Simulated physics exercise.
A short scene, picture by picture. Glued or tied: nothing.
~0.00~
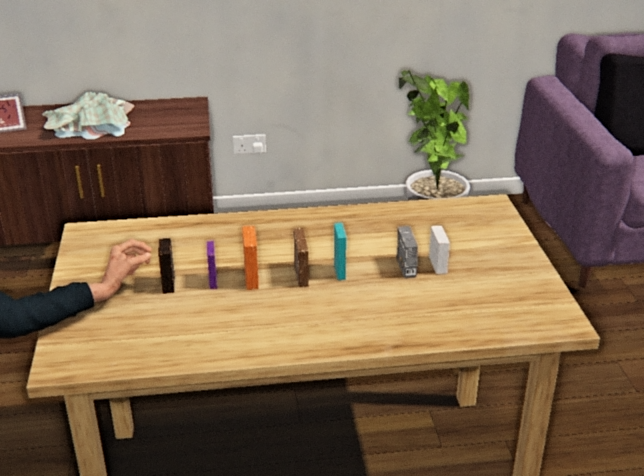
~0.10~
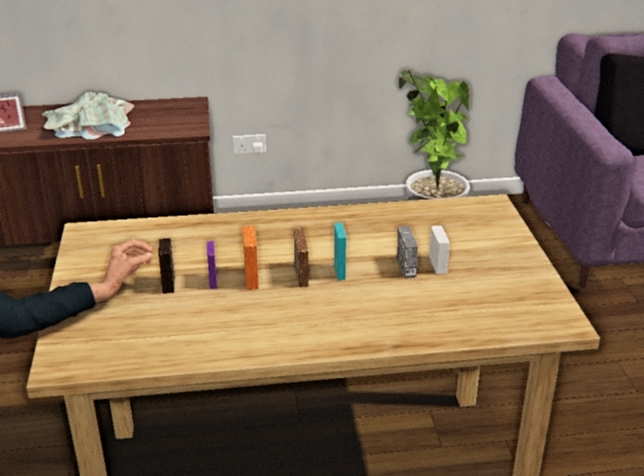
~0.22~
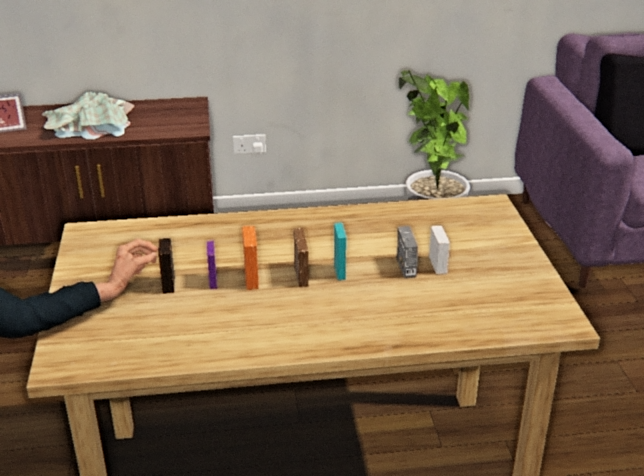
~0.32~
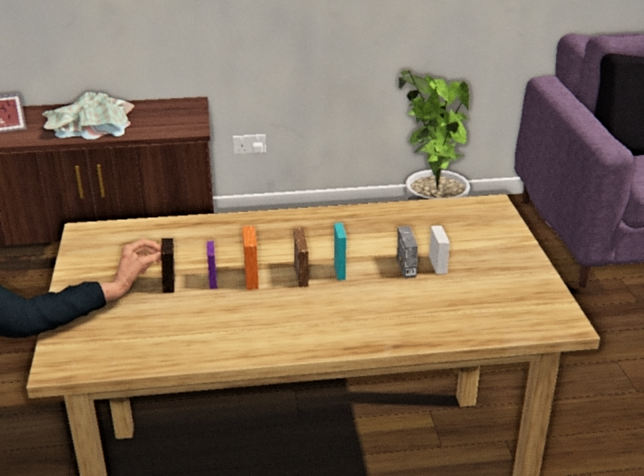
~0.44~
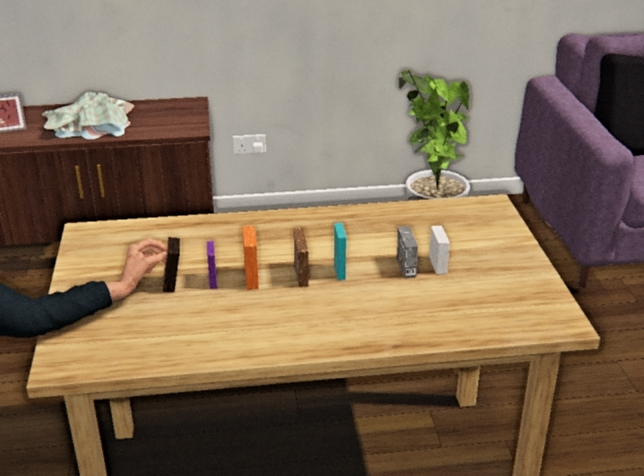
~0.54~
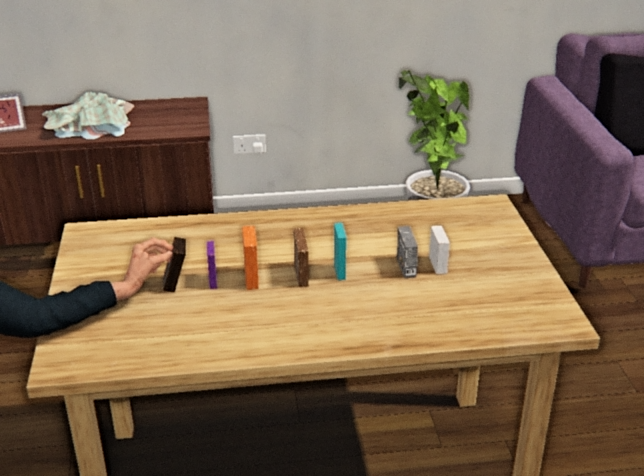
A row of seven upright blocks stands on a pale wooden table, seen from slightly above in a room with a dark cabinet, a potted plant and a purple armchair behind. From left to right they are black, thin purple, orange, brown, turquoise, grey and white, with a wider gap before the grey. A hand at the left pushes the black block, tilting it rightward, while the others and the view stay still.
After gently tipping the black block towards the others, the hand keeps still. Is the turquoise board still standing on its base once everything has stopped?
No, well, that one goes down, I reckon.
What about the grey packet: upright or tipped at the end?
In the end, the grey packet stays up.
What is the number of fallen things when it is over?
Total count - 5.
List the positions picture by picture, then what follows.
In the first frame, turquoise board (340, 252); brown board (301, 258).
In the second frame, grey packet (407, 252); purple block (212, 265).
In the third frame, brown board (301, 258); orange block (251, 258).
In the fourth frame, black block 3° over; grey packet (407, 252); purple block (212, 265).
In the fifth frame, black block 11° over; brown board (301, 258); orange block (251, 258).
In the sixth frame, black block 18° over; turquoise board (340, 252); grey packet (407, 252).
Around 0.94 s, black block 78° over; purple block rocked 60° from its first pose; orange block rocked 20° from its first pose.
Around 1.24 s, black block 80° over; turquoise board rocked 33° from its first pose near (354, 252); orange block on its side; purple block rocked 72° from its first pose.
Finally (1.8 s), down or leaning hard on the table, brown board, orange block, purple block and turquoise board; grey packet still in place. Final places as the last picture's camera would see them, turquoise board near (376, 266).
